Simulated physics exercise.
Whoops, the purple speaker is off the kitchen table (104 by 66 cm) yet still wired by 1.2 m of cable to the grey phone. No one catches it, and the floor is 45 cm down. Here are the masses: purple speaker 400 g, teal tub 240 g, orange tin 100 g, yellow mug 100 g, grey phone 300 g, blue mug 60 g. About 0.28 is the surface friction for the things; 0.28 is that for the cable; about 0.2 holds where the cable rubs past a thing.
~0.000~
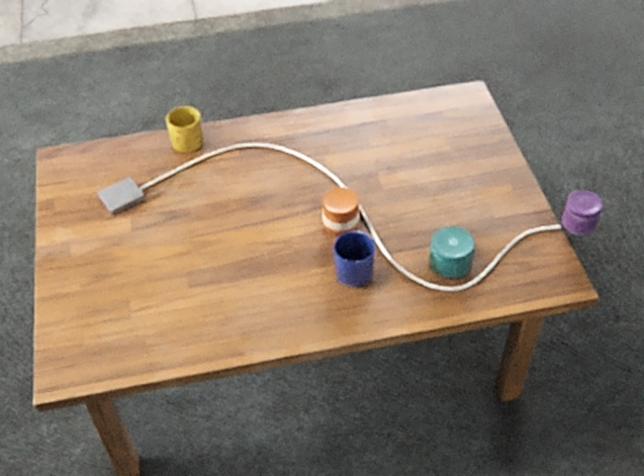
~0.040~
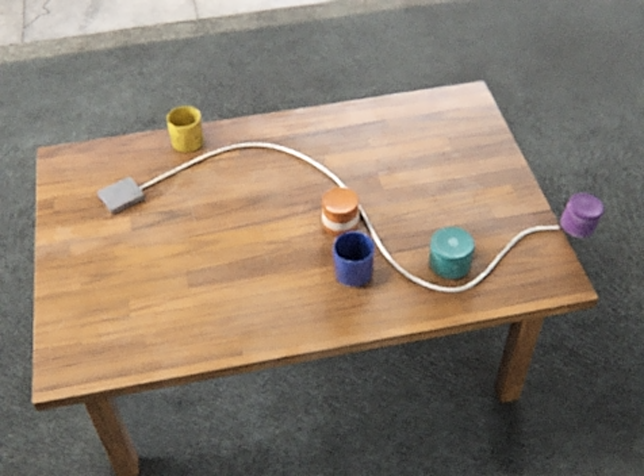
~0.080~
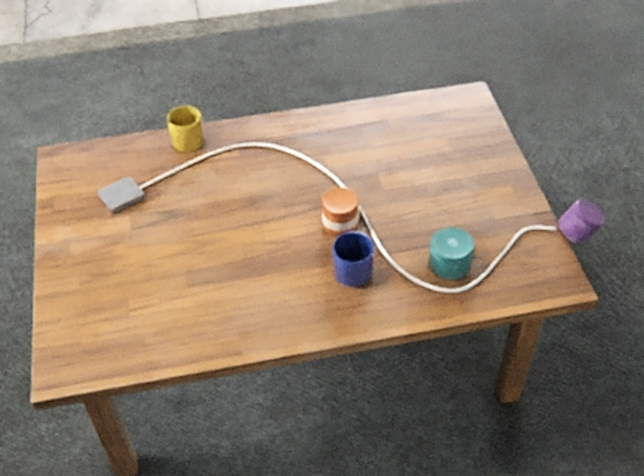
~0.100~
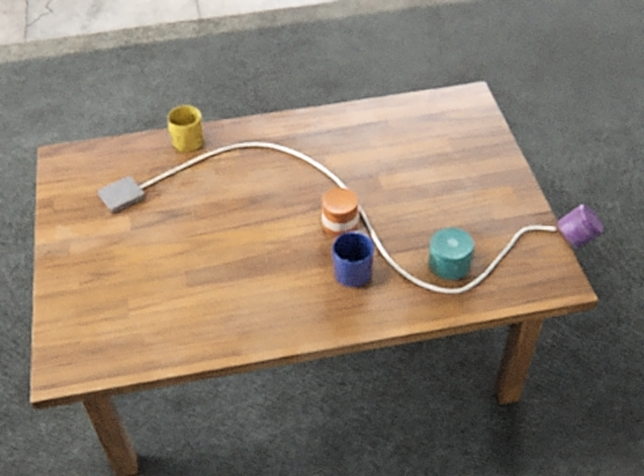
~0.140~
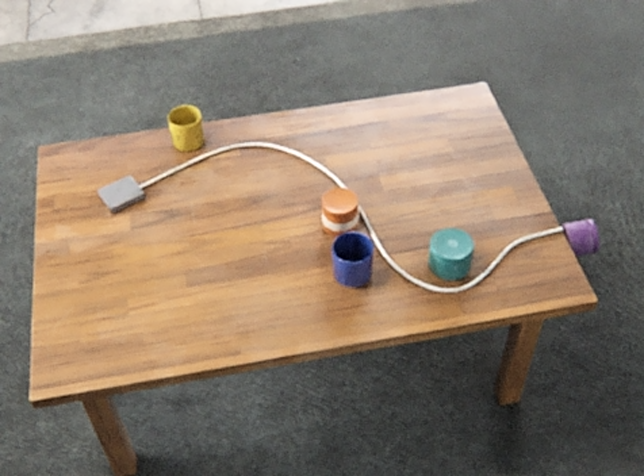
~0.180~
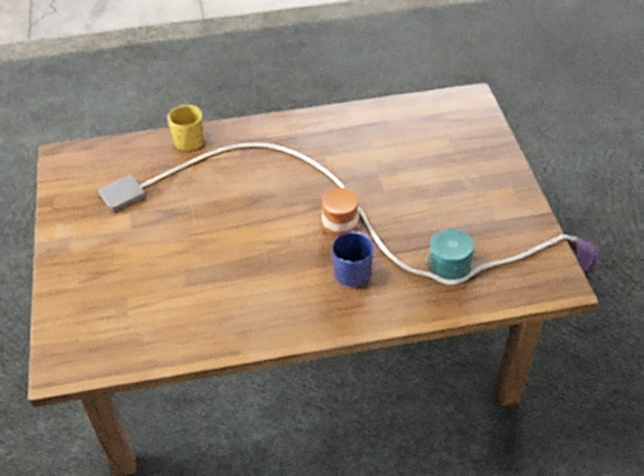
A wooden table stands on a dark grey floor with a pale strip behind it, seen from above at a steady angle. A white cable curves from a small grey object at left to a purple cylinder at the right edge, with a yellow mug at the back and orange, blue and teal containers nearer the middle. The purple cylinder tilts and slips down beyond the edge, drawing the cable straighter against the teal one.
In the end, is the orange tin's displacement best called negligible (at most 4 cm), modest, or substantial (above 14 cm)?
Best called substantial.
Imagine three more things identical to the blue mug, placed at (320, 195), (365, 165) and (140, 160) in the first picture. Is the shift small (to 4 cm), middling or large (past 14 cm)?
Big, slight, slight.
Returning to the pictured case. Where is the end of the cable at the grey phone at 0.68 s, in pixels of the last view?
Pixel estimate: (200, 226).
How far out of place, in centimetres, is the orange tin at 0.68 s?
About: Orange tin 20 cm.
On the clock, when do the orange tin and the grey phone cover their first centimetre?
On the clock, orange tin 0.30 s and grey phone 0.32 s.
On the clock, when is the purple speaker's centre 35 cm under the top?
It happens at 0.36 seconds on the clock.
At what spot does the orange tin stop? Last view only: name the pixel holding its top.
Last view, top position: About (293, 269).
At 0.4 s, the cable's tail end at (173, 214); orange tin 12 cm off its start, teal tub 13 cm off its start, grey phone 9 cm off its start.
At 0.7 s, the cable's tail end at (200, 226); orange tin 19 cm off its start, teal tub 23 cm off its start, grey phone 18 cm off its start.
At 0.9 s, the cable's tail end at (200, 226); orange tin 19 cm off its start at (293, 269), teal tub 23 cm off its start at (478, 163), grey phone 18 cm off its start at (201, 207).
At 1.2 s, the cable's tail end at (200, 226); orange tin 19 cm off its start, teal tub 23 cm off its start, grey phone 18 cm off its start.
At 2.4 s, the cable's tail end at (200, 226); orange tin 19 cm off its start at (293, 269), teal tub 23 cm off its start at (478, 163), grey phone 18 cm off its start at (201, 207), purple speaker over the edge.
